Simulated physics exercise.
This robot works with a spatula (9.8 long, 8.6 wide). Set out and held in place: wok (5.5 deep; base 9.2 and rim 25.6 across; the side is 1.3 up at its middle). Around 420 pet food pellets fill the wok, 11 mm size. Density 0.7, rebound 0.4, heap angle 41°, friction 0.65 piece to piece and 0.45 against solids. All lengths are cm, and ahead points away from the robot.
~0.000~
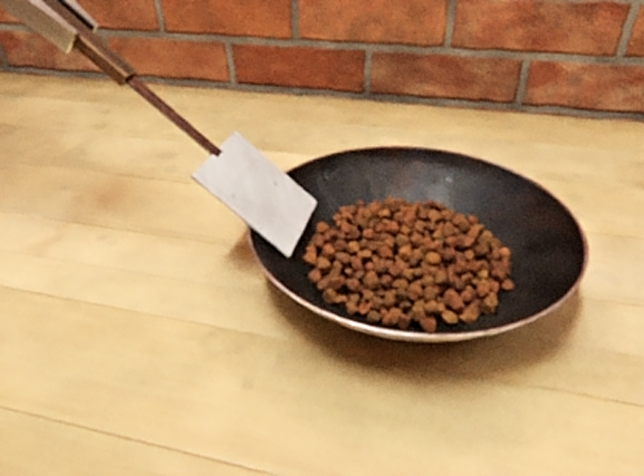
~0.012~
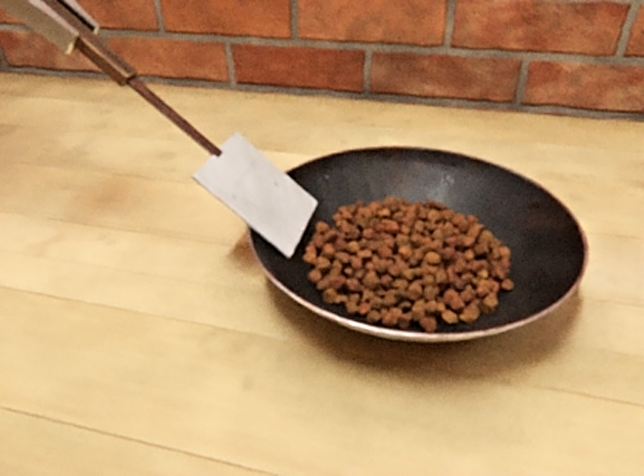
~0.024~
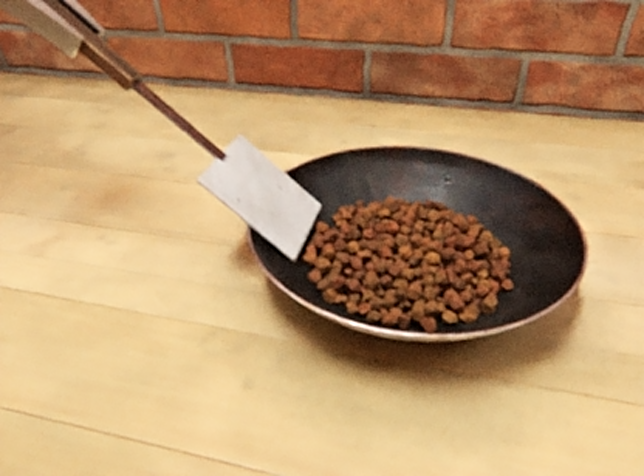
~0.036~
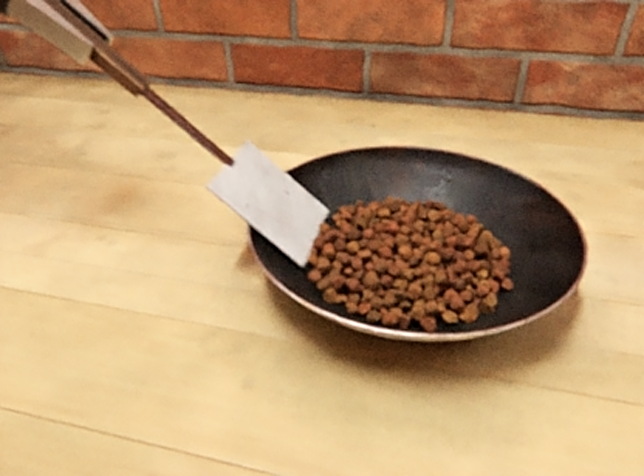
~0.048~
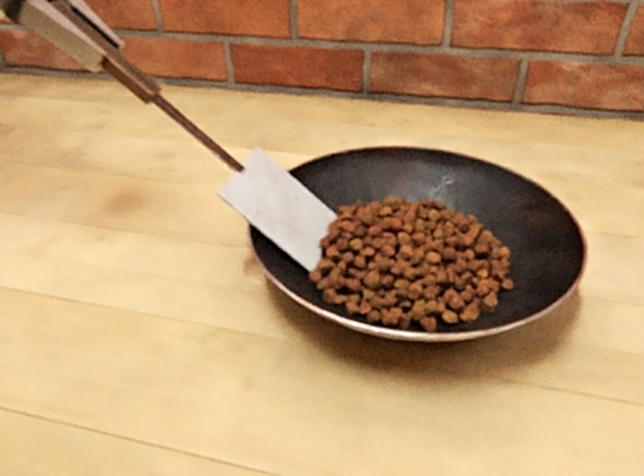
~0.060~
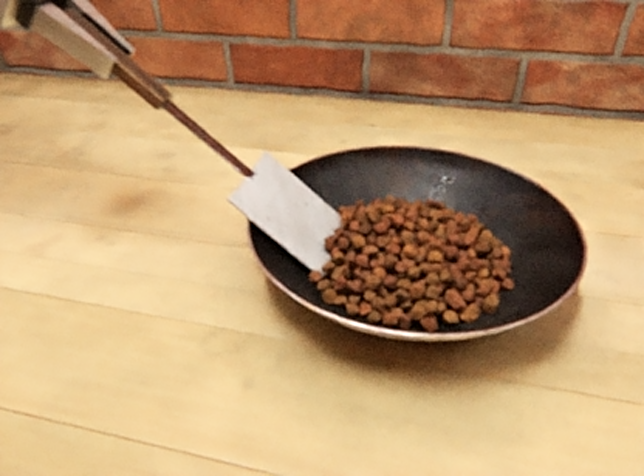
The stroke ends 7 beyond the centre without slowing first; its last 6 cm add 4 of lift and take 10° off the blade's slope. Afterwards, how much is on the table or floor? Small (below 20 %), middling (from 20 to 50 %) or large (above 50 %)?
A small share, below 20 %, ends on the table or floor.
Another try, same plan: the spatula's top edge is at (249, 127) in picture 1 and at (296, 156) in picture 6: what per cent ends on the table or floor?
About 30 per cent.
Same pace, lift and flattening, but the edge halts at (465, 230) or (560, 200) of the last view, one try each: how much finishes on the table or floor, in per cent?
About 0 and 45 per cent.
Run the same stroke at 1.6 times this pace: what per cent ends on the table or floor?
About 30 per cent.
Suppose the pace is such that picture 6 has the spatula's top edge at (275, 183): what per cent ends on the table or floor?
About 35 per cent.
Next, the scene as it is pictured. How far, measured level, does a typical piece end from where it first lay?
Roughly 6 cm.
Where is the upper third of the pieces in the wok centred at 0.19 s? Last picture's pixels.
Around (519, 241).
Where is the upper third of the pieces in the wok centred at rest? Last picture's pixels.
Near (529, 238).
By 0.13 s, sloping 41°, highest piece 7 above the table; 424 in the wok.
By 0.19 s, sloping 37°, highest piece 7 above the table; 424 in the wok.
By 0.43 s, sloping 31°, highest piece 8 above the table; 373 in the wok, 42 on the table or floor, 9 on the blade or in flight.
By 1.48 s, sloping 31°, highest piece 7 above the table; 372 in the wok, 52 on the table or floor.
Final count, 372 in the wok, 52 on the table or floor. That is 12 % on the table or floor.
